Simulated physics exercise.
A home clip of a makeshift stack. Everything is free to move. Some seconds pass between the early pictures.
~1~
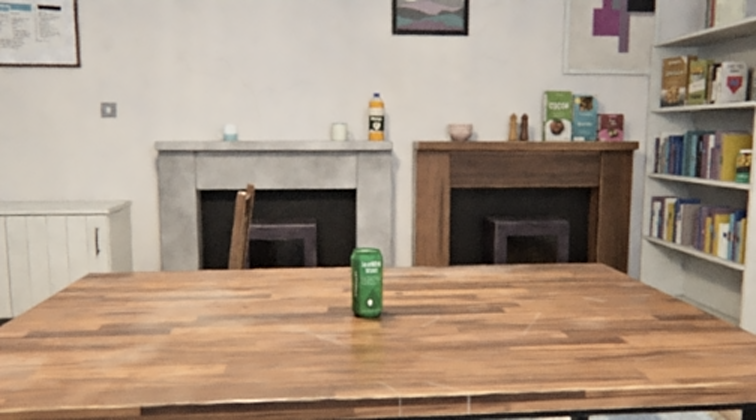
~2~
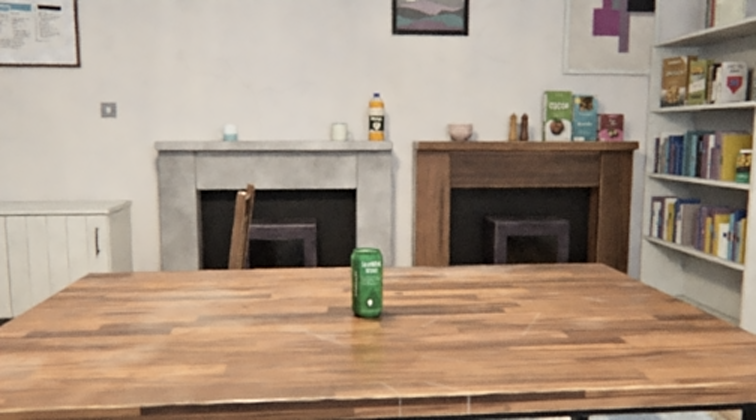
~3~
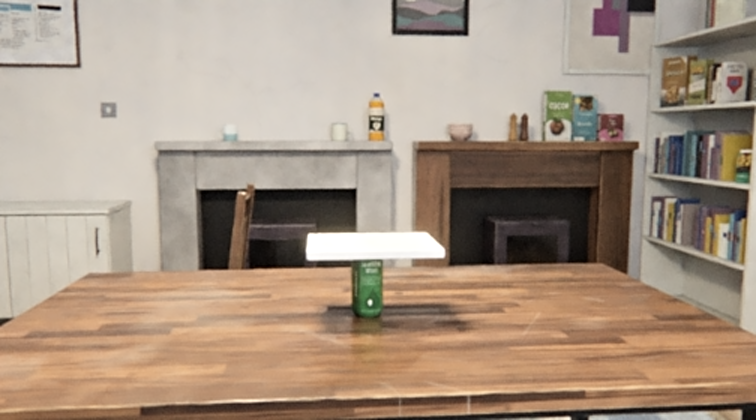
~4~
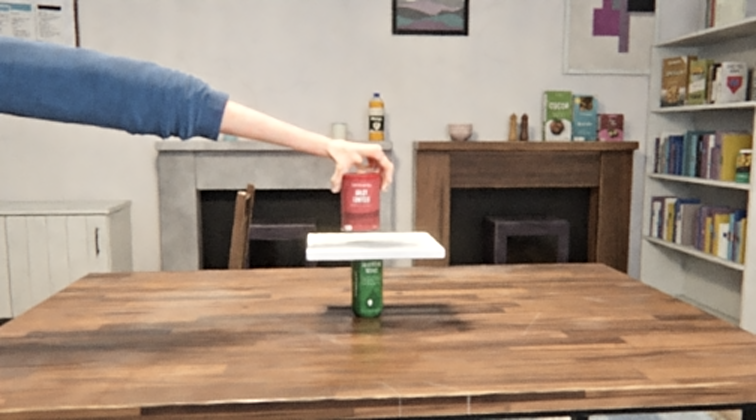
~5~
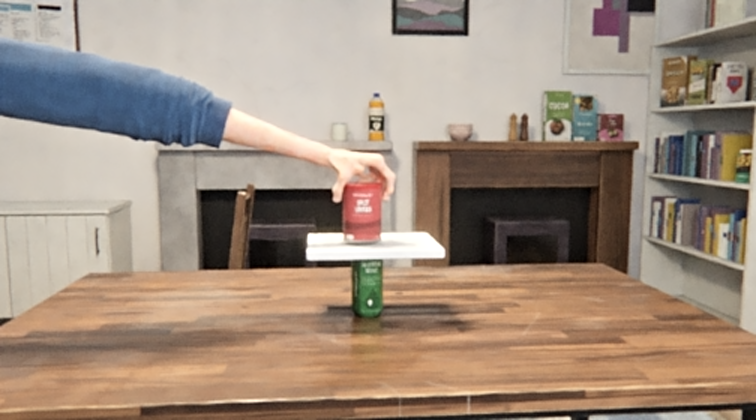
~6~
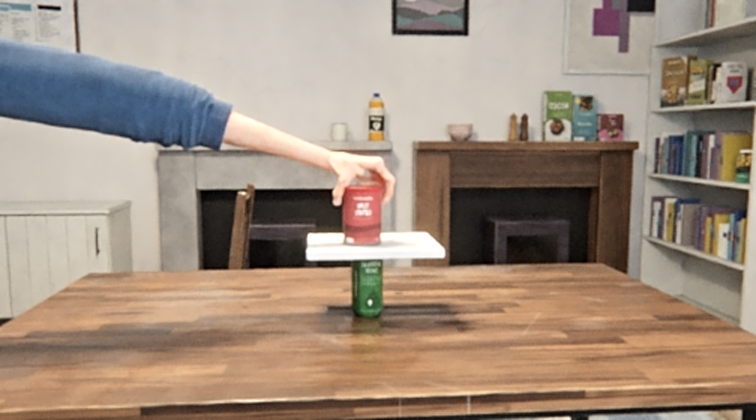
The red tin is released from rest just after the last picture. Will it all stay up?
The stack holds.
Then, 0.20 s on from there, no change.
Then, 0.50 s on from there, red tin resting near (362, 215).
In the end, all 3 unmoved. At the end, from the last picture's camera, red tin near (362, 215). The stack stays up.
